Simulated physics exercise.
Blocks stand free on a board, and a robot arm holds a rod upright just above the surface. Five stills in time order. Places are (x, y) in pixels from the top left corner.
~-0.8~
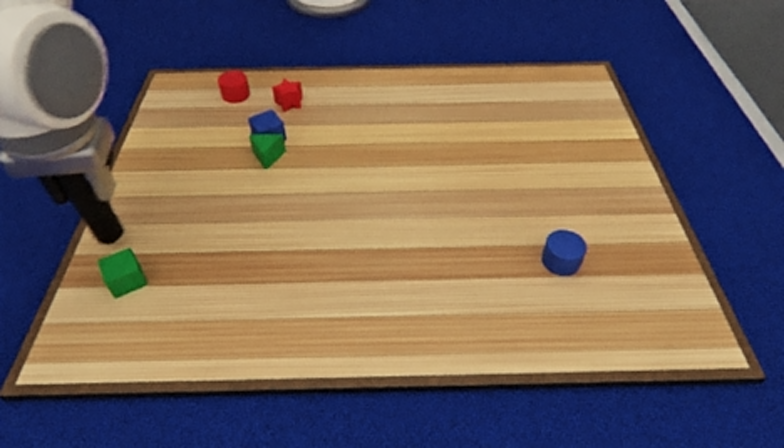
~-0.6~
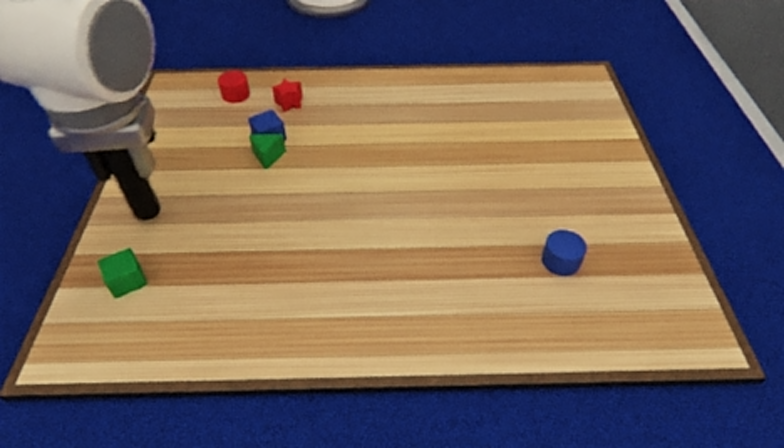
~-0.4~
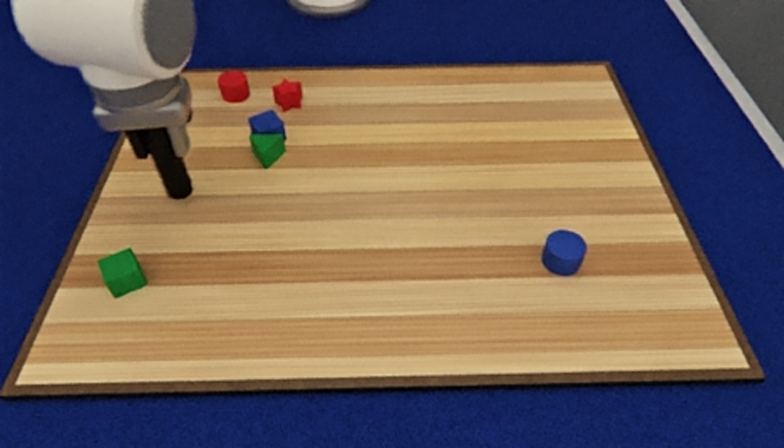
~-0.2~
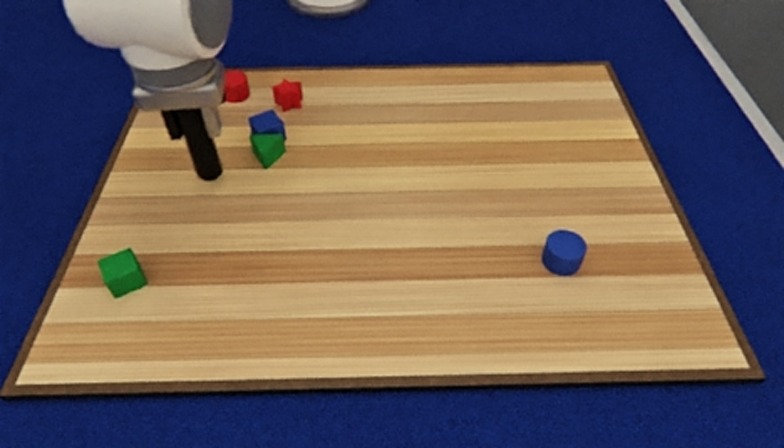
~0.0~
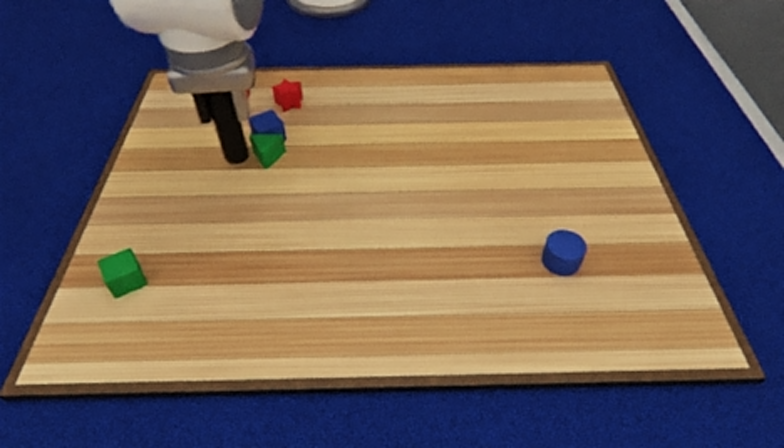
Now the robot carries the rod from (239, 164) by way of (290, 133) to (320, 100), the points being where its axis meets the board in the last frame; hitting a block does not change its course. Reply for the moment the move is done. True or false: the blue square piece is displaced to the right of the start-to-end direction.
Verdict: False.
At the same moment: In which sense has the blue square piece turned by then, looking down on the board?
Top view: Counterclockwise.
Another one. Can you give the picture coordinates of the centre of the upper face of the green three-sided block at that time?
It is going to be at (291, 133).
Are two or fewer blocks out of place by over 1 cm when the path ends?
My answer is no.
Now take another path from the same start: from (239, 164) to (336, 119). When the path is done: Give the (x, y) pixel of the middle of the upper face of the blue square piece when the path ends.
Most likely (279, 108).
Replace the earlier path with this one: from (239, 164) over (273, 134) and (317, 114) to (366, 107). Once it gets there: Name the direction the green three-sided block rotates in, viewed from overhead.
It spins clockwise.
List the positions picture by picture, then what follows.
The first frame shows lower end of the rod at (111, 235), tops of blocks, green three-sided block at (265, 140), blue square piece at (265, 120), red star block at (287, 86).
The second frame shows rod at (148, 212), blocks as before.
The third frame shows rod at (181, 192), blocks as before.
The fourth frame shows rod at (211, 174), blocks as before.
The fifth frame shows rod at (237, 157), green three-sided block at (265, 140), blue square piece at (265, 120), red star block at (287, 86).
What follows on the original path. One third of the way, rod at (274, 136); green three-sided block at (289, 134), turned 55° clockwise; blue square piece at (278, 110), turned 60° anticlockwise.
Two thirds of the way, rod at (302, 115); green three-sided block at (291, 133), turned 70° clockwise; blue square piece at (290, 92), turned 95° anticlockwise; red star block at (287, 77).
At the end, rod at (319, 92); green three-sided block at (291, 133), turned 70° clockwise; blue square piece at (291, 84), turned 125° anticlockwise; red star block at (281, 71), turned 25° anticlockwise.
